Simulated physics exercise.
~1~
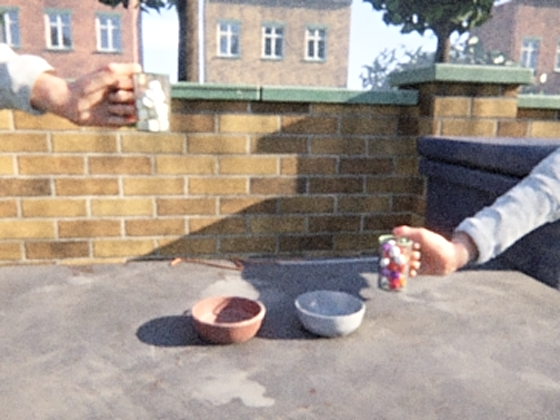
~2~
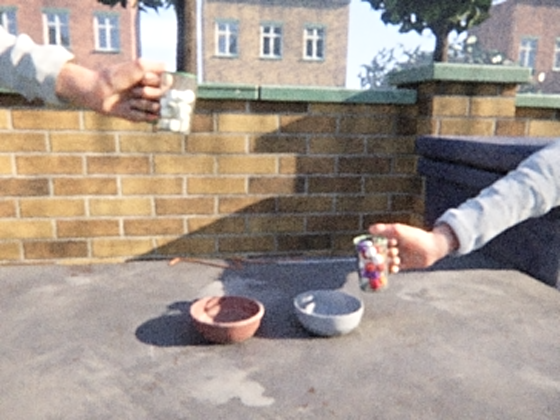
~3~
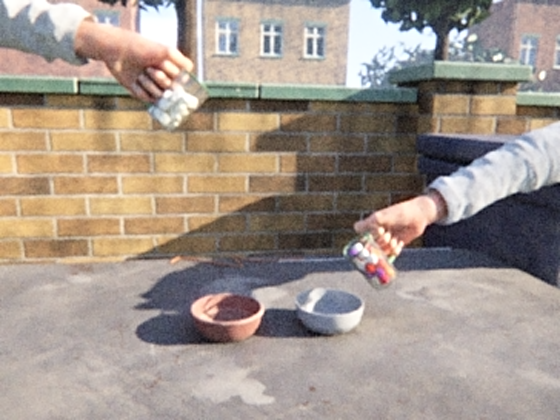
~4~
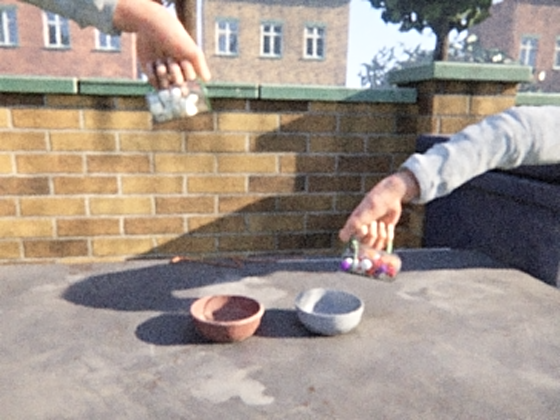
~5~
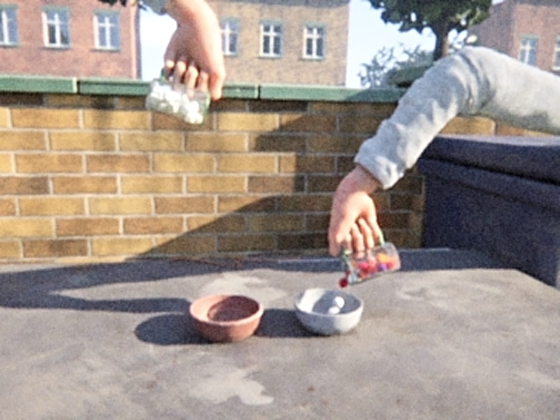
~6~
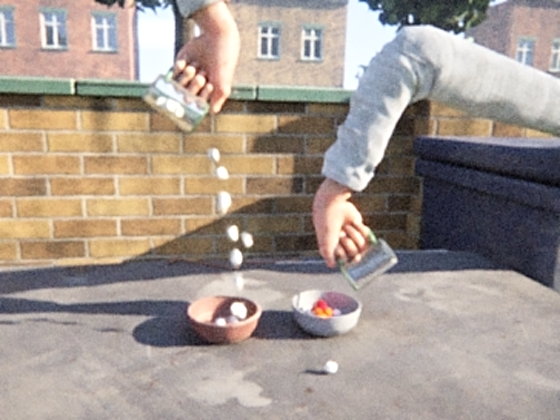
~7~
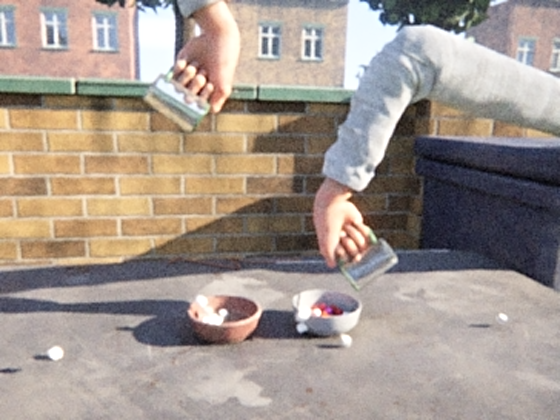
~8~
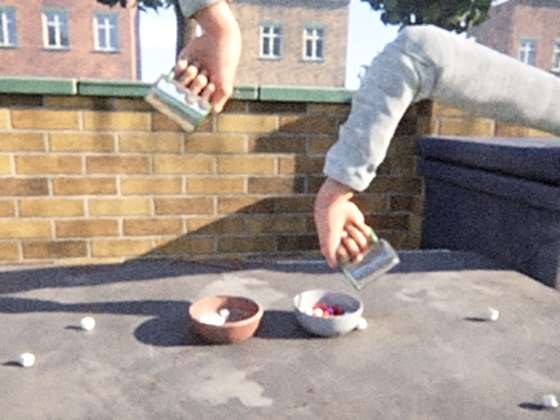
Two hands reach in from opposite sides, each holding a clear cup of small pieces above a shallow bowl on a grey outdoor surface, seen from slightly above with a brick wall and buildings behind. The left hand holds white pieces high over a reddish-brown bowl, while the right holds mixed colourful ones lower, near a pale grey bowl. Both hands move inward and tilt their cups, and the right cup begins spilling first. The white pieces then drop in a long stream, and some bounce away across the surface. Finally, both cups hang upturned, with white pieces scattered around and the colourful ones resting in the grey bowl.
